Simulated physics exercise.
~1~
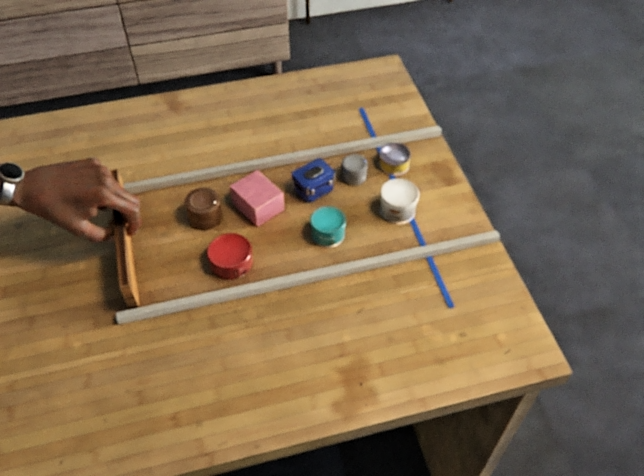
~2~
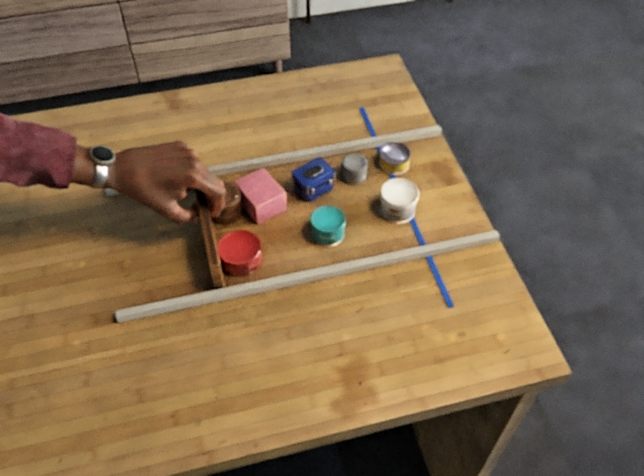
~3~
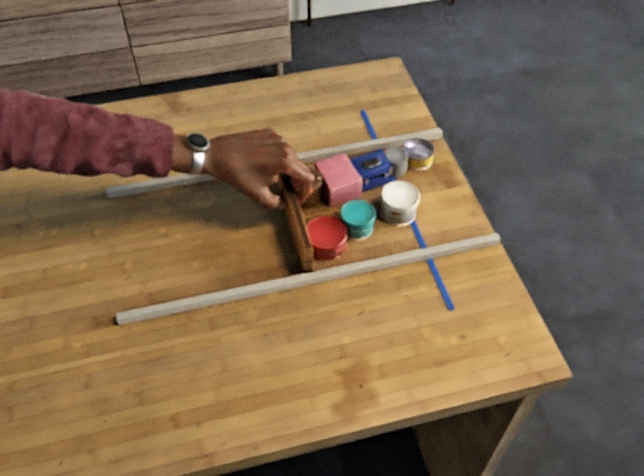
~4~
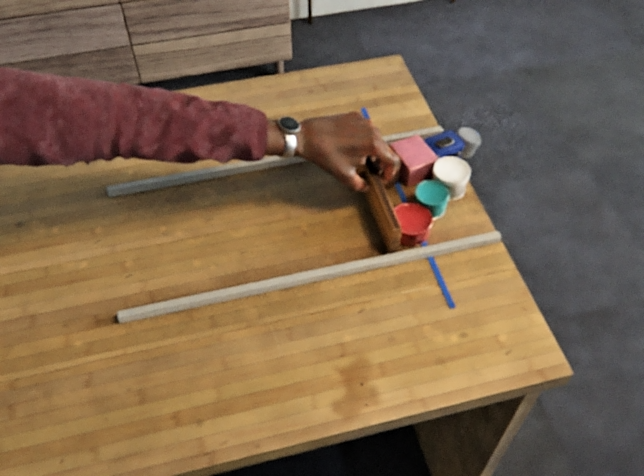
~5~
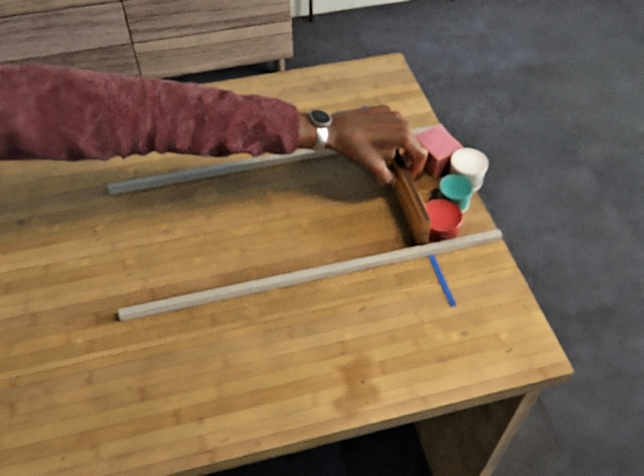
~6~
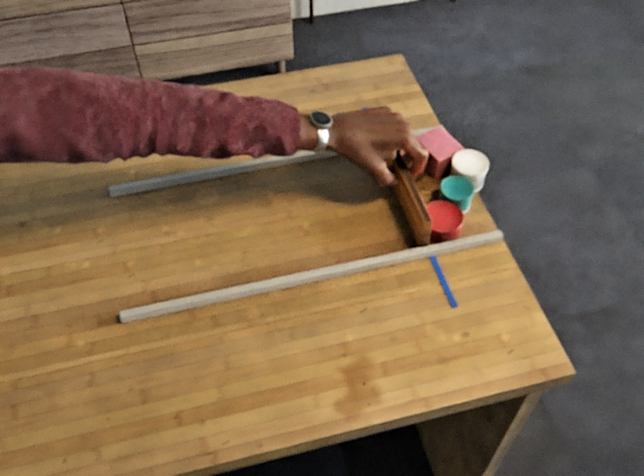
A wooden board, pushed rightward by a hand between two pale rails, gathers small tubs, tins and blocks and shoves them past a blue tape line; the blue case, grey lid and yellow tin go over the table's edge, while the rest stay bunched against the stopped board.
